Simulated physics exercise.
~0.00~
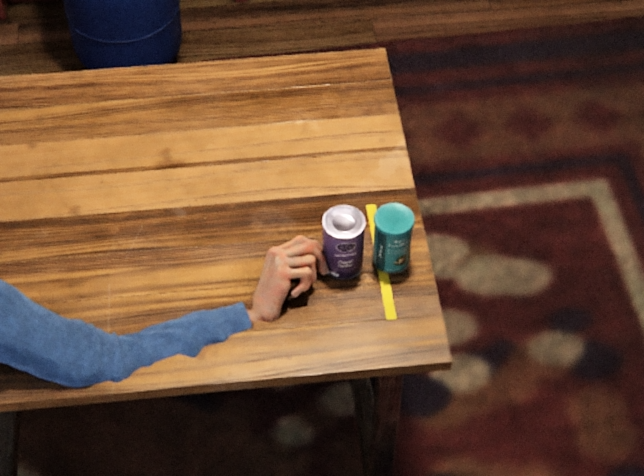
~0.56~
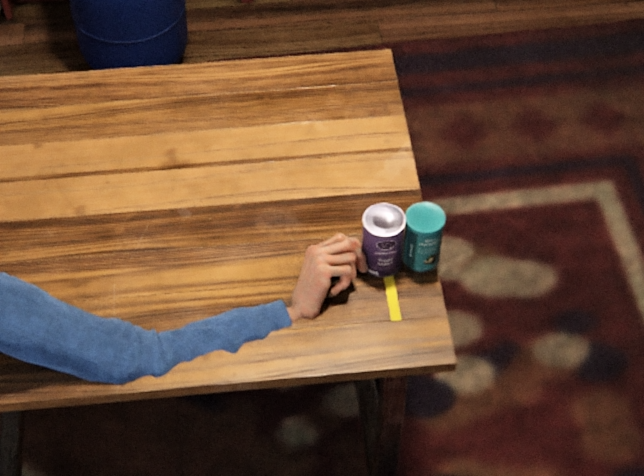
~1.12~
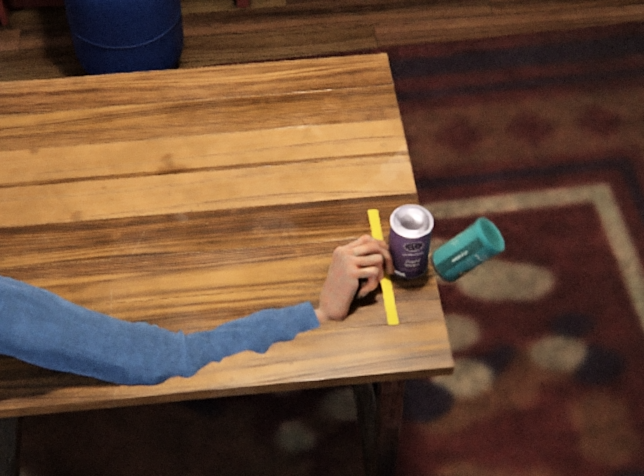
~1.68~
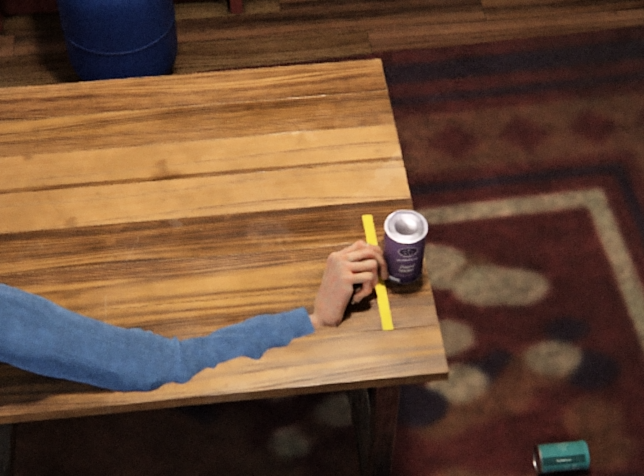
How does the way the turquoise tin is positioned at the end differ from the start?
At the start the turquoise tin stands upright on the table, and at the end it lies on its side on the floor.
